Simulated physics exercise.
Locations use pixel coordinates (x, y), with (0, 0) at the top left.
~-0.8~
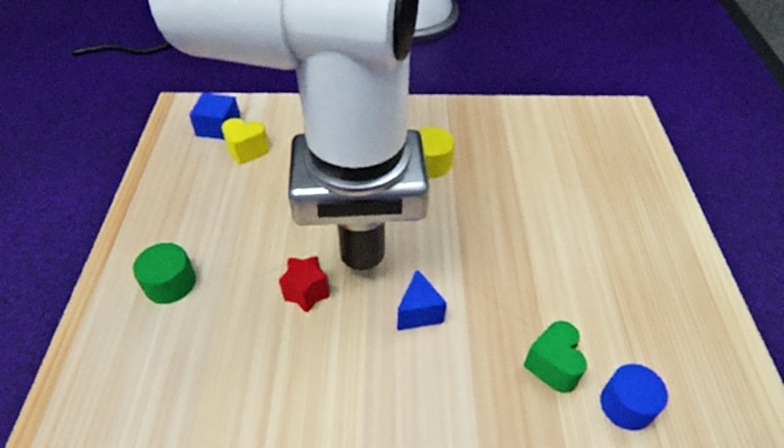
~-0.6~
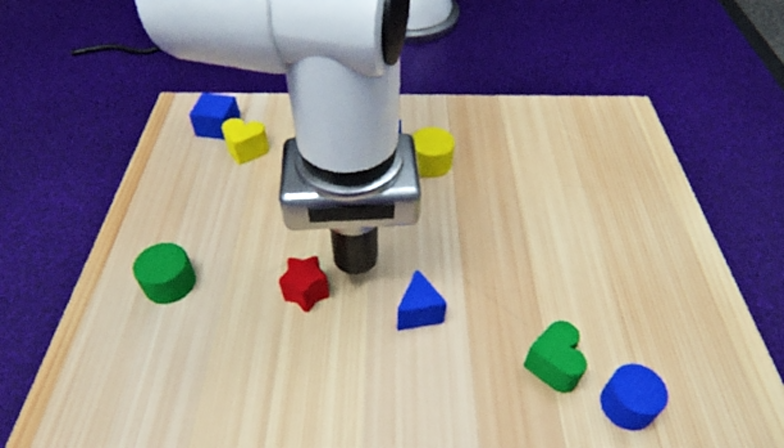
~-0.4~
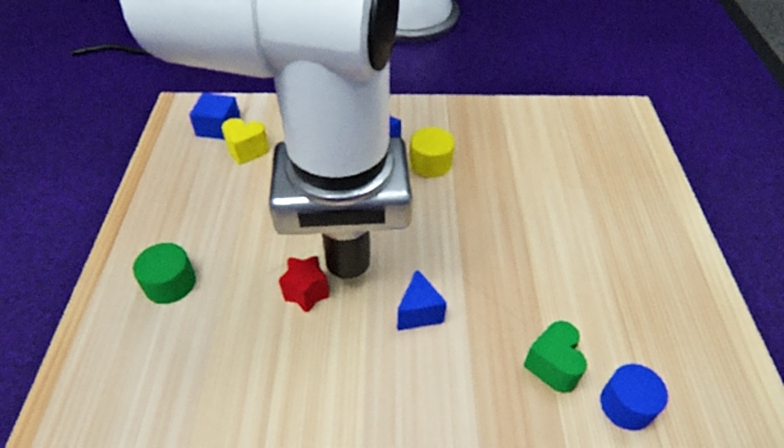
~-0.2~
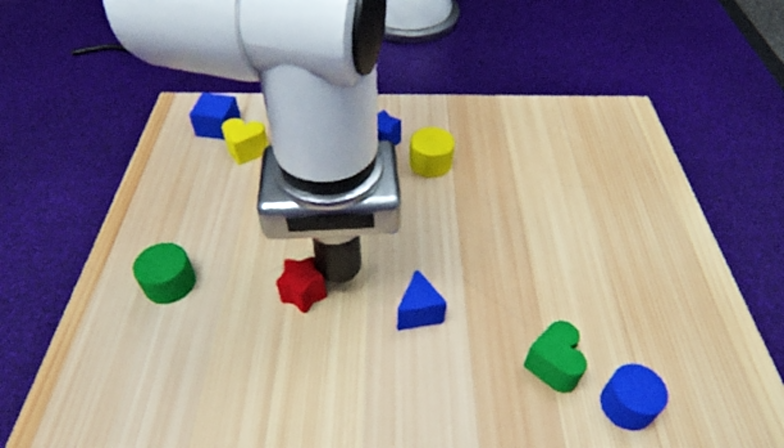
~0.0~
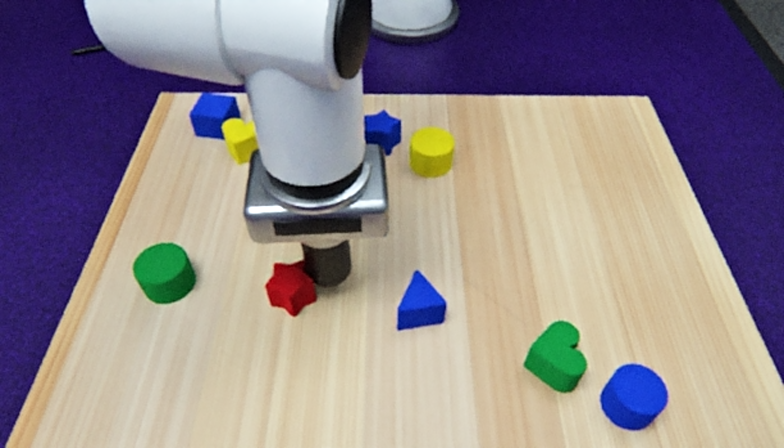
The video shows a robot arm above a wooden board scattered with coloured blocks, its dark tool moving left and slightly toward the viewer until it meets the red star and nudges it a short way left.
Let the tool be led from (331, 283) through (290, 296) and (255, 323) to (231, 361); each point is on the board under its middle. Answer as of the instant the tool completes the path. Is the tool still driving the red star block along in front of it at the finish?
It seems not.
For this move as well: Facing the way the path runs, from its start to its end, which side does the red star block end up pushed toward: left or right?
The shift is to the right of that direction.
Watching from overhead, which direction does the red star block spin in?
Turns clockwise.
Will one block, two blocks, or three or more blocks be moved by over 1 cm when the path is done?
One moves.
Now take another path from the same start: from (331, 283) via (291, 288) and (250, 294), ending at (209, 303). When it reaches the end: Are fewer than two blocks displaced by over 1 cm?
The answer is yes.
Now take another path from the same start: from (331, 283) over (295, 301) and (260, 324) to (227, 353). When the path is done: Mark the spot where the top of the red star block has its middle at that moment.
Answer: (173, 333).
On the path given first. One third of the way, tool (286, 282); red star block (244, 291).
Two thirds of the way, tool (249, 310); red star block (202, 313).
At the end, tool (225, 348); green circular block still; red star block (185, 323), turned 50° clockwise.
